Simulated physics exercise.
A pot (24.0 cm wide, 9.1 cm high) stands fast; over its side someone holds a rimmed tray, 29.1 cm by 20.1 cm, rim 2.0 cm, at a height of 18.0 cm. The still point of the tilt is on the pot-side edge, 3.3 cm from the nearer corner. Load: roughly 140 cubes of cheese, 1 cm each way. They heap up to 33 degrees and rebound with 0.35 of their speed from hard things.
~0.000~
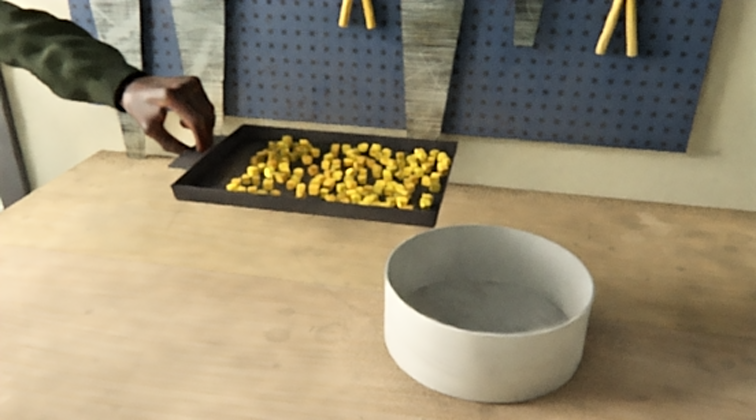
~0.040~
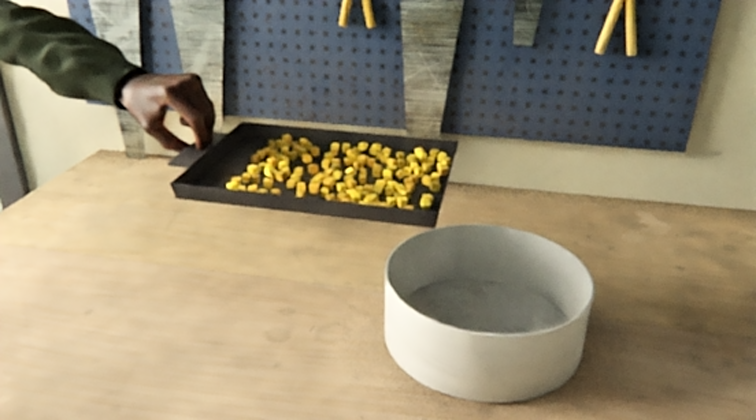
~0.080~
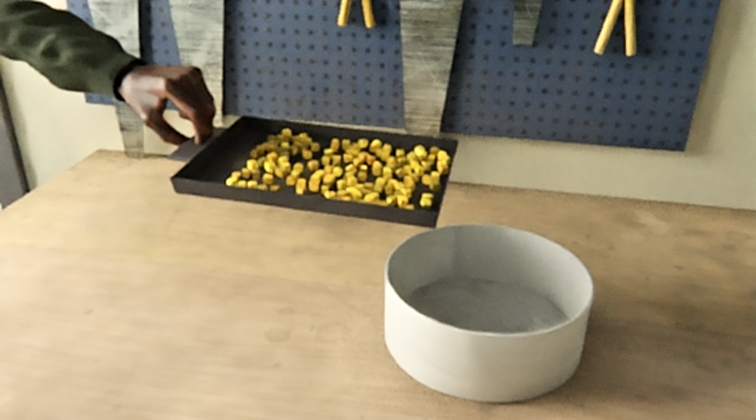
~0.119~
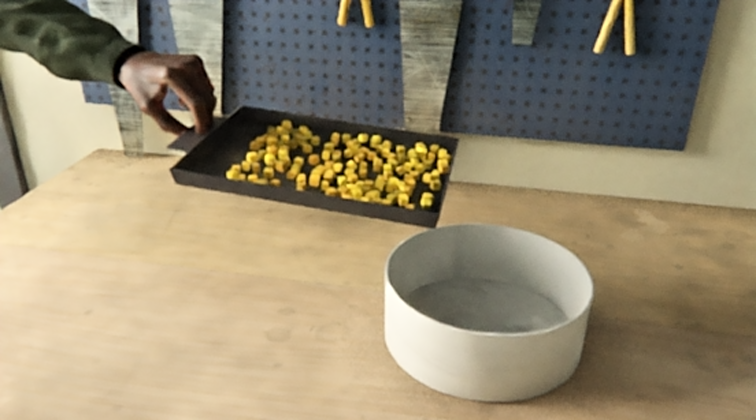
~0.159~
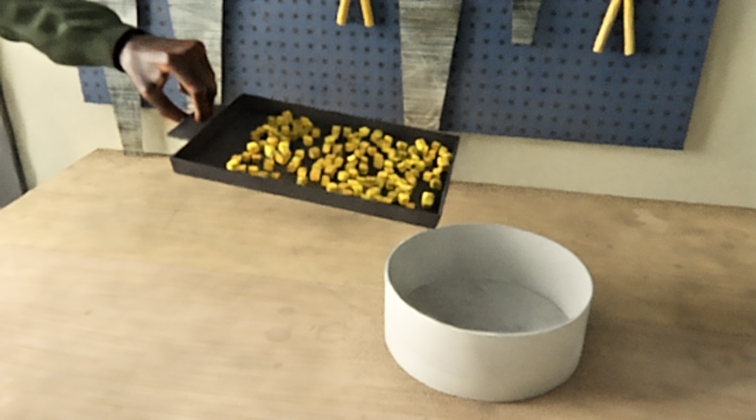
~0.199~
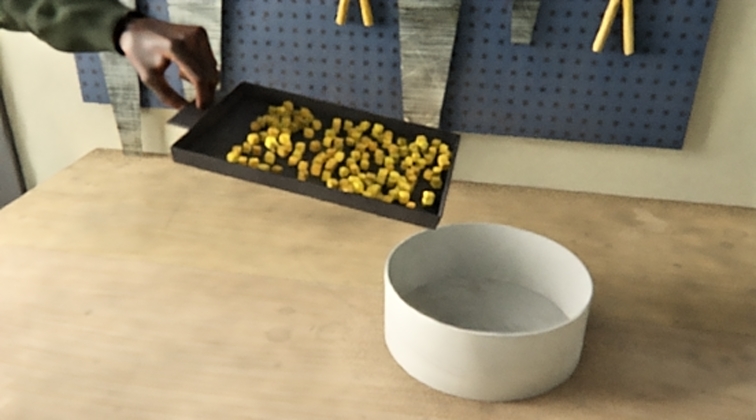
A hand slowly raises the left side of a dark tray of small yellow pieces.
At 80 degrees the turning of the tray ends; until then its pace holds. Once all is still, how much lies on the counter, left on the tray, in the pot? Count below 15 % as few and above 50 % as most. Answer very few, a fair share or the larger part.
On the counter: Very few; left on the tray: The larger part; in the pot: A fair share.
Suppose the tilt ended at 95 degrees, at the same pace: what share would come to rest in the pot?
It would be near 100 per cent.
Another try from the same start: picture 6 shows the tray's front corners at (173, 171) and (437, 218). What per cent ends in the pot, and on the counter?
Pot 20, counter 45.
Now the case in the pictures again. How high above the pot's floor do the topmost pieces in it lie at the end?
About 1.0 cm.
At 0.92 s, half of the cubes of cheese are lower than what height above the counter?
Roughly 22 cm.
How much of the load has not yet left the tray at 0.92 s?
About 90 per cent.
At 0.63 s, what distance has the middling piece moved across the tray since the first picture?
About 3 cm.
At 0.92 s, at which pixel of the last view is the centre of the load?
At about (447, 172).
After 0.63 s, tilt 44 degrees; the tray holds 100 %, the pot 0 %.
After 0.92 s, tilt 66 degrees; the tray holds 90 %, the pot 5 %.
After 1.32 s, tilt 80 degrees; the tray holds 70 %, the pot 25 %.
By 2.4 s all is still; counter 0 %, tray 70 %, pot 30 %.
